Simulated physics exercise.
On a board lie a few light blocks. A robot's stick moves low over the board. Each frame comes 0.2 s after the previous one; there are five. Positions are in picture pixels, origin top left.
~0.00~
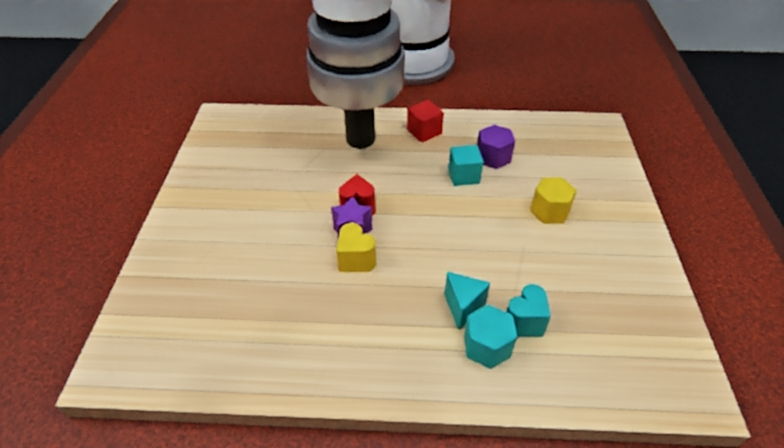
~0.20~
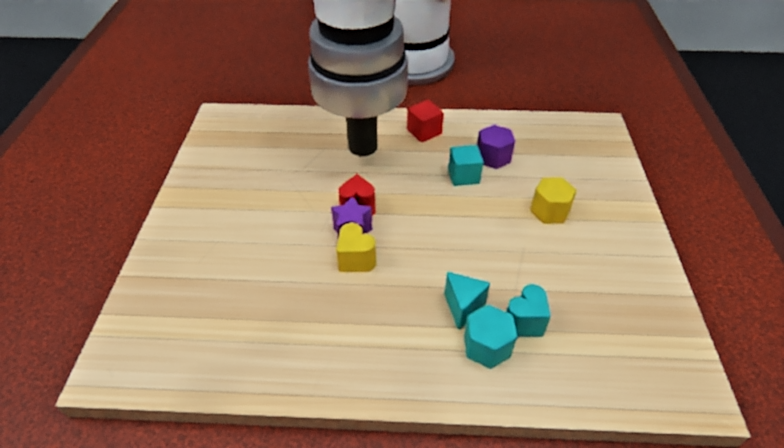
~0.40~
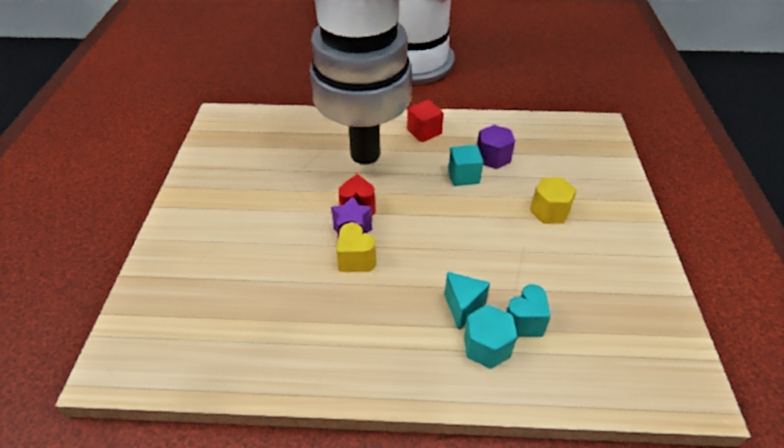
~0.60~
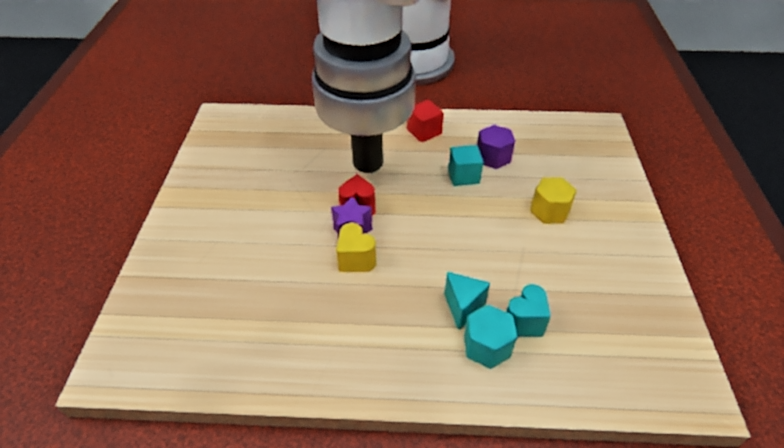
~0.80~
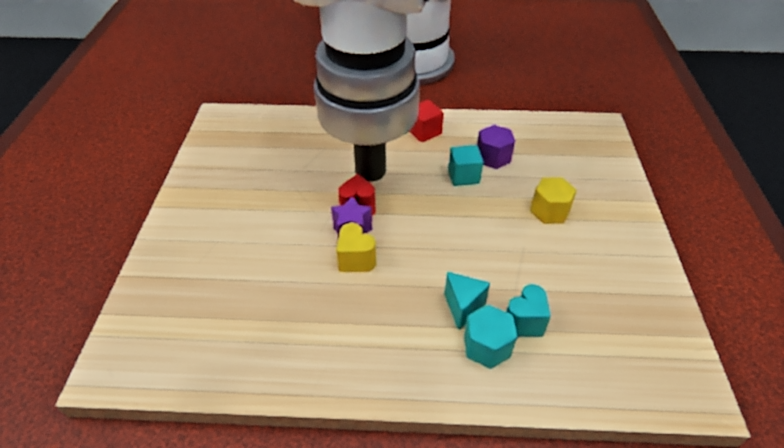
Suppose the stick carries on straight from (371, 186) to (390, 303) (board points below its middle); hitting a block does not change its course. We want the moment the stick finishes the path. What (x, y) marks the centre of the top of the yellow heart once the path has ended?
The middle of its upper face should be somewhere near (352, 254).
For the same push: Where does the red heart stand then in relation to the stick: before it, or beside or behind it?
Expect to find it next to or behind the stick.
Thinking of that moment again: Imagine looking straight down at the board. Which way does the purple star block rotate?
Its rotation is counterclockwise.
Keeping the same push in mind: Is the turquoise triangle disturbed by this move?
The turquoise triangle will stay where it stands.
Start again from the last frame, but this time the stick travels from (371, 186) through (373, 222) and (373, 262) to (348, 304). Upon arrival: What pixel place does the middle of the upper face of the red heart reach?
It is at (339, 198).
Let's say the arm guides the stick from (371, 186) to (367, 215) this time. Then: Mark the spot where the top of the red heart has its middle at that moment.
Its top face will be centred at roughly (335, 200).
What follows on the original path. One third of the way, stick at (376, 207); purple star block at (343, 218), turned 25° anticlockwise; yellow heart at (355, 243); red heart at (344, 196), turned 30° clockwise.
Two thirds of the way, stick at (383, 245); purple star block at (343, 218), turned 25° anticlockwise; yellow heart at (353, 248), turned 15° clockwise; red heart at (344, 196), turned 30° clockwise.
At the end, stick at (390, 290); purple star block at (343, 218), turned 25° anticlockwise; yellow heart at (352, 254), turned 45° clockwise; red heart at (344, 196), turned 30° clockwise; turquoise triangle unmoved.
